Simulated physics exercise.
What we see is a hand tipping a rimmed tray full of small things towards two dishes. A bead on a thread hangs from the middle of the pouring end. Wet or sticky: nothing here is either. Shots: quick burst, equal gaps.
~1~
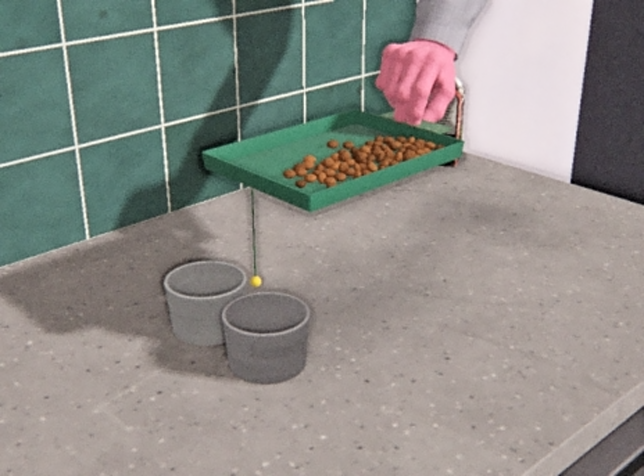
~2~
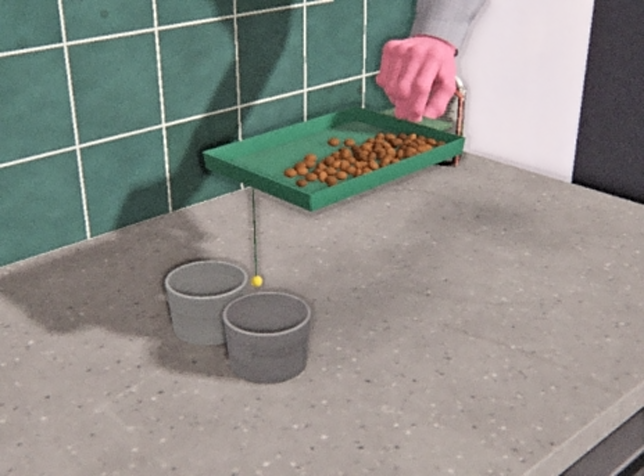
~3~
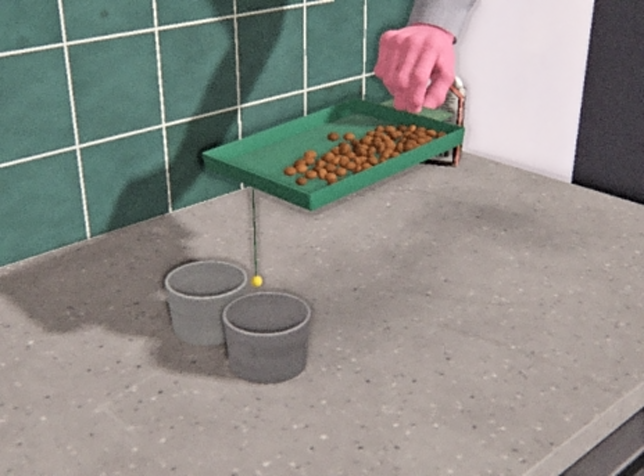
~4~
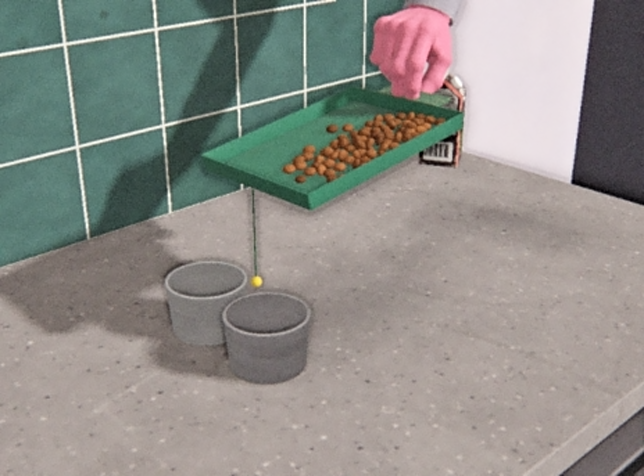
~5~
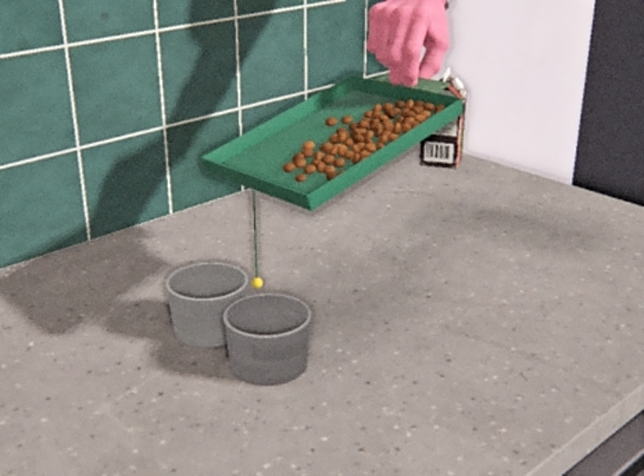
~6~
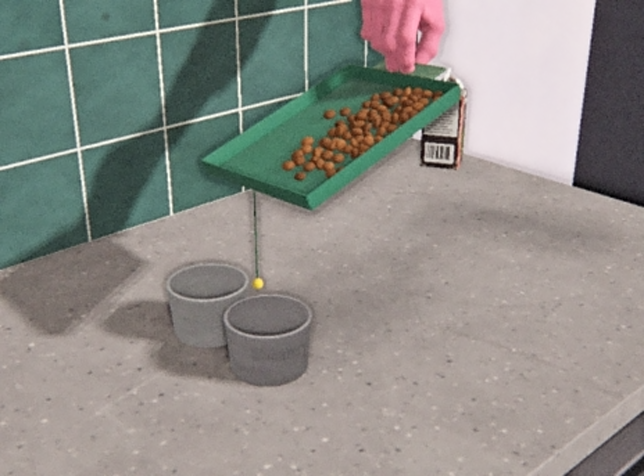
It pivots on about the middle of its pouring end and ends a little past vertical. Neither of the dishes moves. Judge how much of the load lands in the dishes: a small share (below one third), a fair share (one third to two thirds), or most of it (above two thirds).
A fair share.
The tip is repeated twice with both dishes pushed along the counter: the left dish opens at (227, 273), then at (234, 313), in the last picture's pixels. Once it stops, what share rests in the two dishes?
Trial 1 near 10 percent, trial 2 near 50 percent.
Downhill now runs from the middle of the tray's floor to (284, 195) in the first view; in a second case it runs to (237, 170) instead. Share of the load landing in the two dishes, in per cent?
The first comes to 50 %, while the second comes to 90 %.
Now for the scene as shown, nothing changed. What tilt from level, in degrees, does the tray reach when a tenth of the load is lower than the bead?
At roughly 70°.
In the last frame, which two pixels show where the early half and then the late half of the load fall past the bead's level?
Starting near (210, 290), moving on to near (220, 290).
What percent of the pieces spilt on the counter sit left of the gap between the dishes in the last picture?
80 in a hundred, roughly.
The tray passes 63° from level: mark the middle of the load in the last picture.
The middle of the pieces lands at roughly (256, 172).
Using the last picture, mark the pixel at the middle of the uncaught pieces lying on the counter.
The middle is around (157, 391).
Soon, tray tipped steeply; most on the tray; a small part in the air.
A while on, tray tipped past a quarter turn; about half on the tray; a stray few in the right dish; a stray few in the left dish; about a quarter outside both; about a quarter in the air.
Towards the end, tray tipped past a quarter turn; about a quarter in the right dish; about a third in the left dish; about half outside both.
Finally, tray tipped past a quarter turn; about a quarter in the right dish; about a third in the left dish; about half outside both.
